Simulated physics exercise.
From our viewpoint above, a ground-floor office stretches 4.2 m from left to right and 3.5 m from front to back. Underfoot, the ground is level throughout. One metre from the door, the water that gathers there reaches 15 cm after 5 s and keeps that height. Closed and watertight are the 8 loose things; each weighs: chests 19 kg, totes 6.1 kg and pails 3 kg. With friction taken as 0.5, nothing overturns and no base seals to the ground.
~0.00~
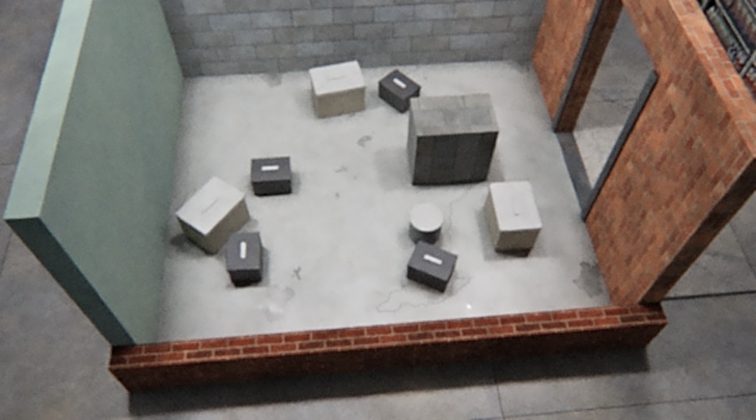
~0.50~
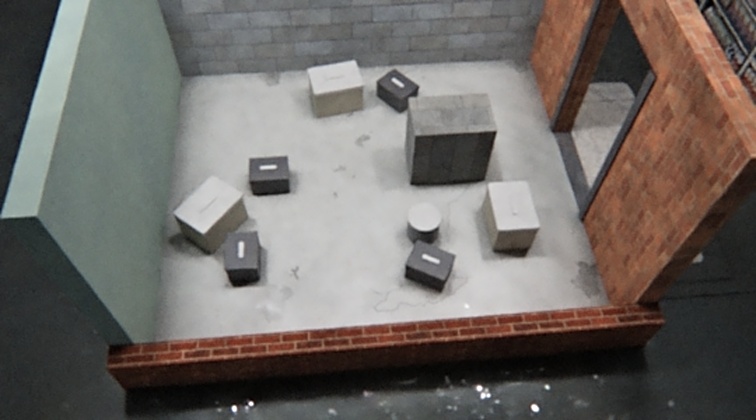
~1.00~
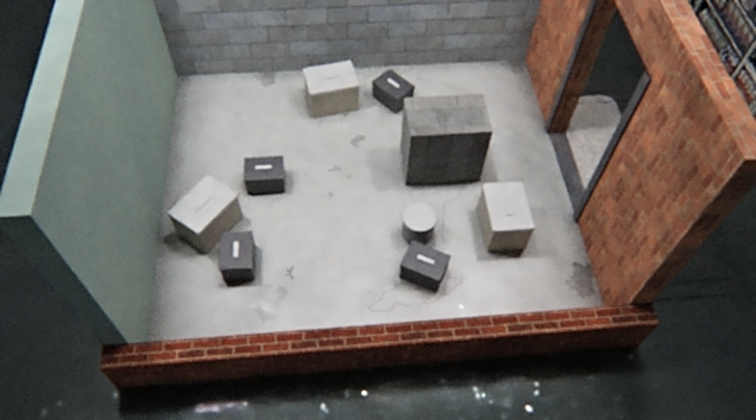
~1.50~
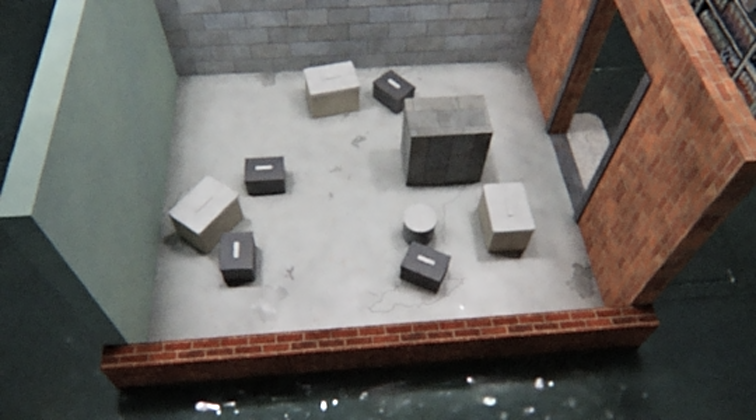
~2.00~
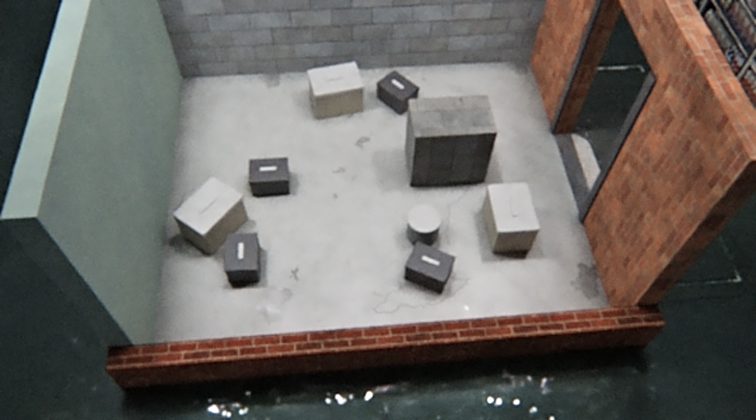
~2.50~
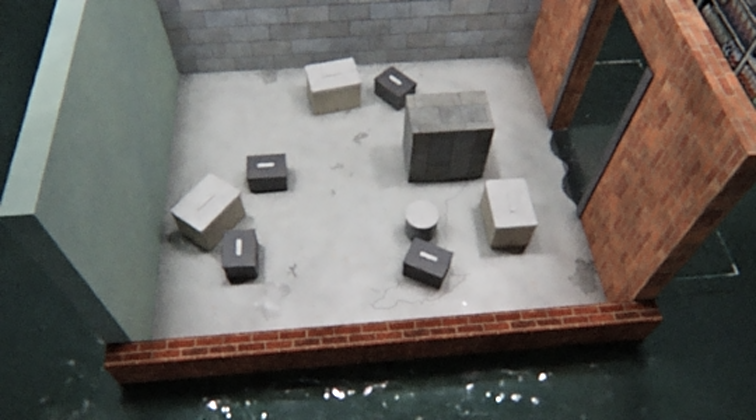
Dark, glinting water spreads over the grey ground outside a roofless, ground-floor room seen from above, reaching the doorway on the right by the end. Inside, pale and dark grey boxes, a large grey block and a small round container stand on a pale floor between a green left wall, grey blocks behind and red brick at right and front. The objects stay put while the view shifts very slightly.
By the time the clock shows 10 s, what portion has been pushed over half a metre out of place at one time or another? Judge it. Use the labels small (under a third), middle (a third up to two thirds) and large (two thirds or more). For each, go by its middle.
Small.
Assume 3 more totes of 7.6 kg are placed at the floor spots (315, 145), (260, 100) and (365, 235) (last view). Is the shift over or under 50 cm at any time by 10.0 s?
In that order: Short of it, under, less.
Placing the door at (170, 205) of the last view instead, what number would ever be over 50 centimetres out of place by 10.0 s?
That would give 1.
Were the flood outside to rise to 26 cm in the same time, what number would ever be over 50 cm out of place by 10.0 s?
Count: 7.
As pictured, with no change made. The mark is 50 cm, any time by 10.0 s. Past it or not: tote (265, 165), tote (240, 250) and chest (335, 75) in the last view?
Result, in turn: Stayed within / stayed within / stayed within.
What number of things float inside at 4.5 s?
0 at that moment.
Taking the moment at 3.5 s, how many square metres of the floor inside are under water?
About 1.0 m2 is covered.
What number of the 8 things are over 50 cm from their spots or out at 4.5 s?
I make it 0 by then.
After 3.5 s 0 of 8 are over 50 cm from their spots; 0 afloat.
After 4.5 s 0 of 8 are over 50 cm from their spots; 0 afloat.
After 7.0 s 0 of 8 are over 50 cm from their spots; 0 afloat.
After 10.0 s 1 of 8 are over 50 cm from their spots, and 1 have been at some point; 0 afloat.
